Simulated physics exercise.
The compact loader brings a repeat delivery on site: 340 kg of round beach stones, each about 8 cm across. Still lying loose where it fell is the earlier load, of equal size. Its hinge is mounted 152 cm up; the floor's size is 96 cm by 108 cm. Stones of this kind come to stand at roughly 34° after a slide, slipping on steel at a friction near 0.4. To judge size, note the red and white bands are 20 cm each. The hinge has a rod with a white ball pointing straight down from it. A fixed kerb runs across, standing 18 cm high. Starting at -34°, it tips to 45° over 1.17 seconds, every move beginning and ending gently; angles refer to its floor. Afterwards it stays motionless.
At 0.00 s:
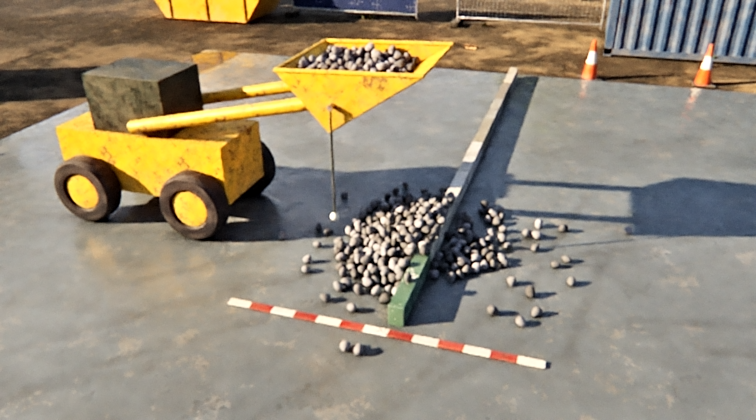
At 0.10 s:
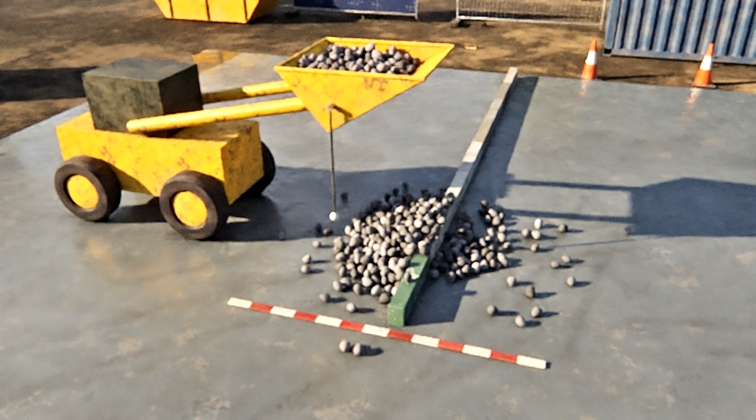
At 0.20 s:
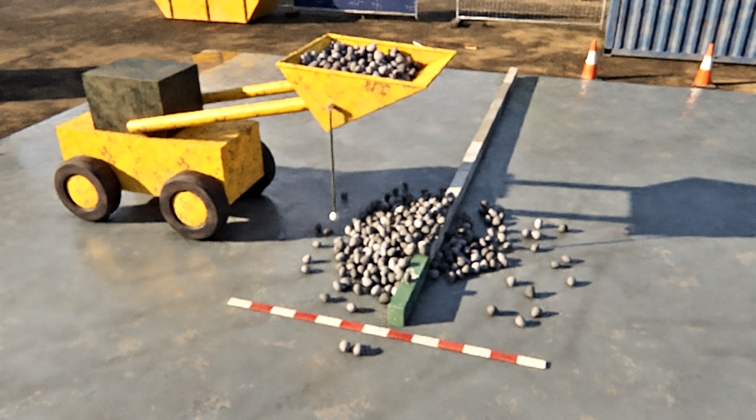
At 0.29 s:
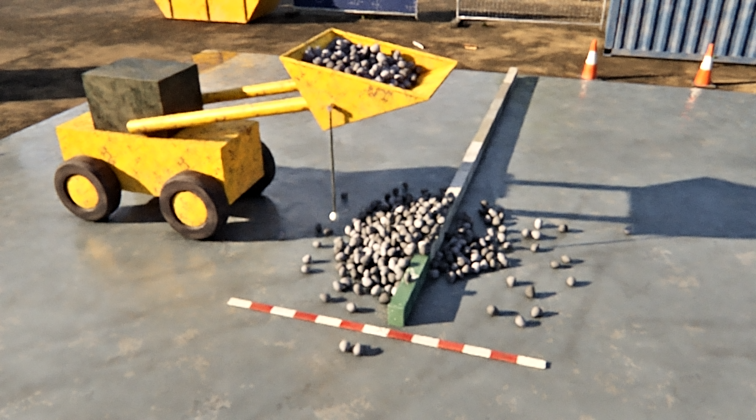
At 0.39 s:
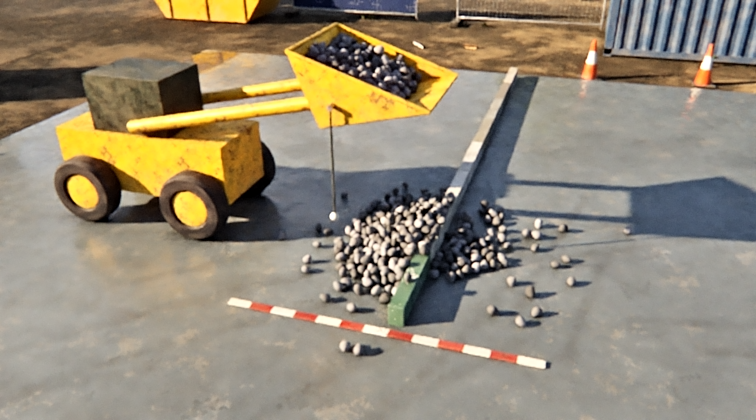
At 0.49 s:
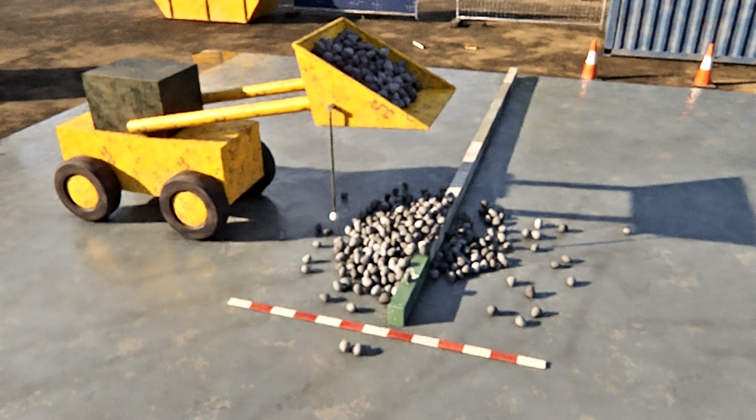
A yellow wheeled loader held a bucket full of grey stones above a loose pile lying across a low kerb, then slowly tilted the bucket forward to the right while its body stayed still.
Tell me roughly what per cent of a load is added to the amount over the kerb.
Roughly 89 per cent of a load is added.
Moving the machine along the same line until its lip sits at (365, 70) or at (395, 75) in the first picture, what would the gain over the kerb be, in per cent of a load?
Some 15 percent first and 50 percent second.
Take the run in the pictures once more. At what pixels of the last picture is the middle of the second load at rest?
I'd say close to (487, 250).
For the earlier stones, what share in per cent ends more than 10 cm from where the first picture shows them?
I'd say roughly 15 per cent of them.
After 0.9 s the floor is at 33°; in per cent of one load, 100 in the bucket, 83 on this side of the kerb, 17 over the kerb; the foremost stones are at (561, 271).
After 1.3 s the floor is at 45°; in per cent of one load, 46 in the bucket, 125 on this side of the kerb, 29 over the kerb; the foremost stones are at (561, 271).
After 1.6 s the floor is at 45°; in per cent of one load, 1 in the bucket, 113 on this side of the kerb, 86 over the kerb; the foremost stones are at (565, 257).
After 4.3 s the floor is at 45°; in per cent of one load, 0 in the bucket, 94 on this side of the kerb, 106 over the kerb; the foremost stones are at (672, 290). Net gain over the kerb, 89.
